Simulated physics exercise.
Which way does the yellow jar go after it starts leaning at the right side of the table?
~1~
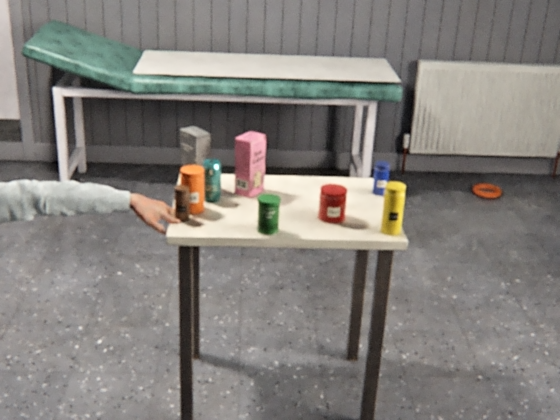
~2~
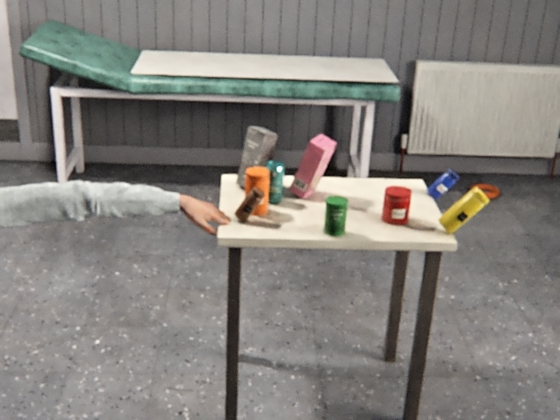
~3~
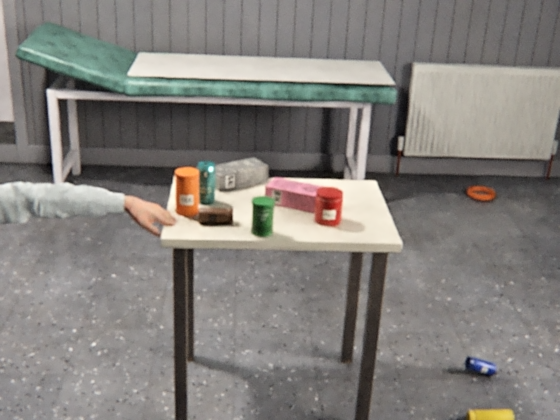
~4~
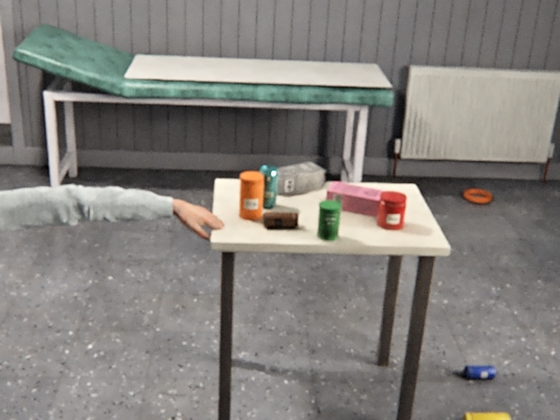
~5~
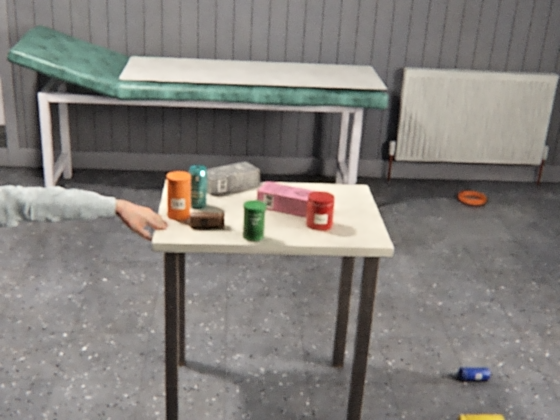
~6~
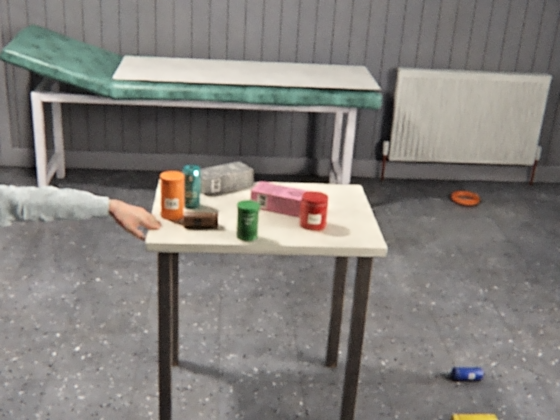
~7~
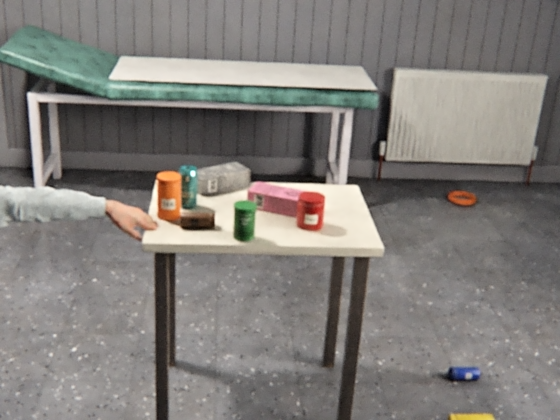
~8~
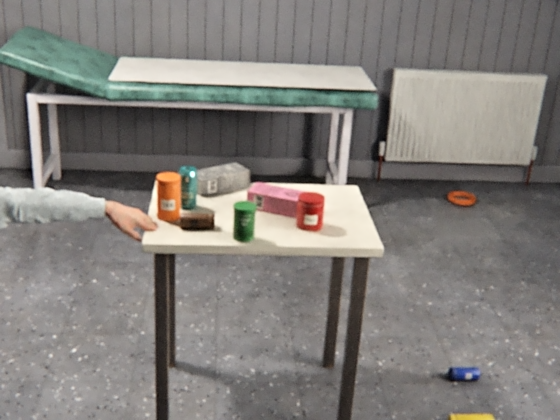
The yellow jar goes down, dropping off the table to the floor, where it ends up on its side.
